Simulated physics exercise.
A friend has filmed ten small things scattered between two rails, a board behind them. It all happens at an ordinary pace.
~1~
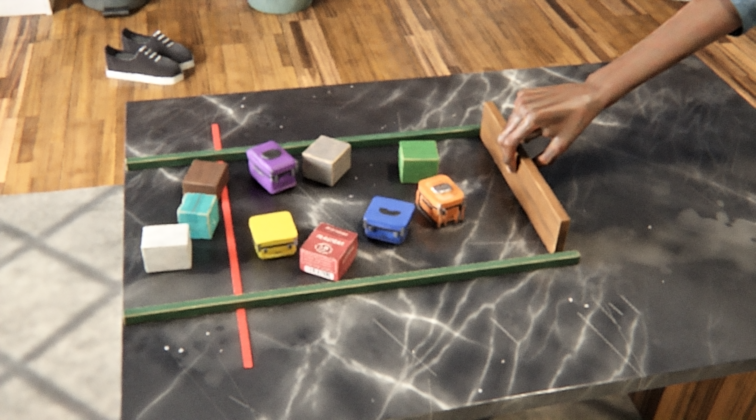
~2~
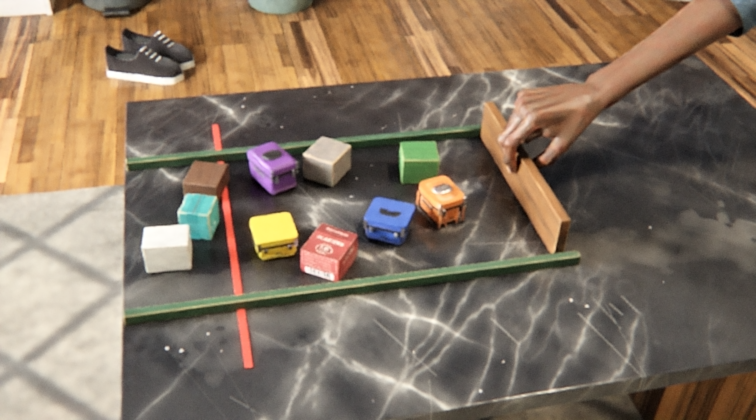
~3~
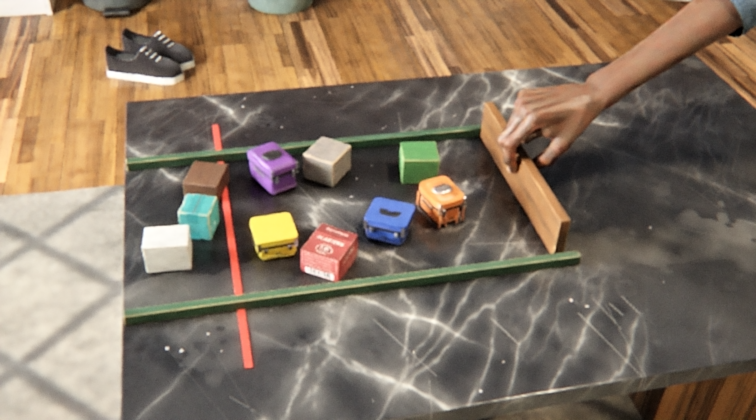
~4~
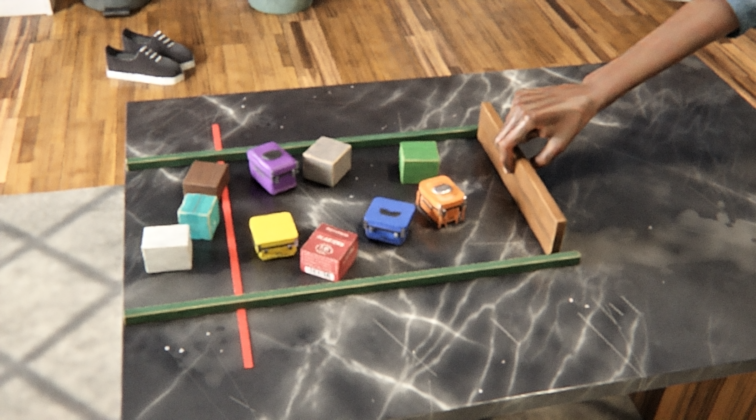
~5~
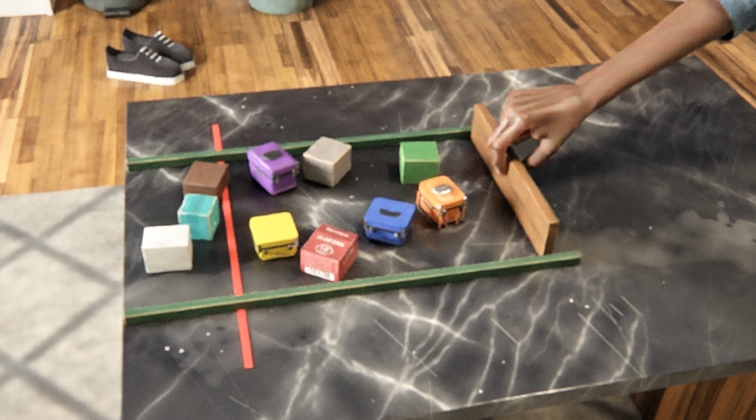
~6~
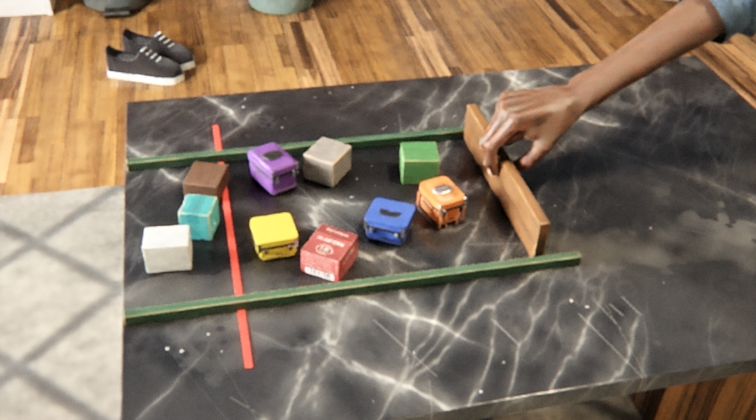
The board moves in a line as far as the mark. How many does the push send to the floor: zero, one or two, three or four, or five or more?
The number that fall off is one or two.
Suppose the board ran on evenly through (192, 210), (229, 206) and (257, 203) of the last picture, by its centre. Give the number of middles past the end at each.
In that order 3, 1 and 1.
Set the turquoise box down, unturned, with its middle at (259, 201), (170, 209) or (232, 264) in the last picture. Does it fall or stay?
Place by place, it does not fall; is kept; is kept.
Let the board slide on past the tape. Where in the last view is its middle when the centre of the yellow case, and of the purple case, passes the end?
Near (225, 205) and (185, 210).
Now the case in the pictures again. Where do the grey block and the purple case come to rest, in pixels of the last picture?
About (202, 162), and the other about (167, 177).
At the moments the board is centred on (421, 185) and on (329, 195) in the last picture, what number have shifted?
First 3, then 7.
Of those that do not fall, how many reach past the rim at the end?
It comes to 2.
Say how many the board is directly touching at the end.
The number is 4.
A little later, none off yet; white block at rest near (168, 249); turquoise box at rest near (199, 217); brown block at rest near (207, 182).
Next, none off yet; white block shifted about its own width near (132, 255); turquoise box at rest near (199, 217); brown block shifted about its own width near (174, 188).
When it is over, the number that fall off is one or two; down, white block.
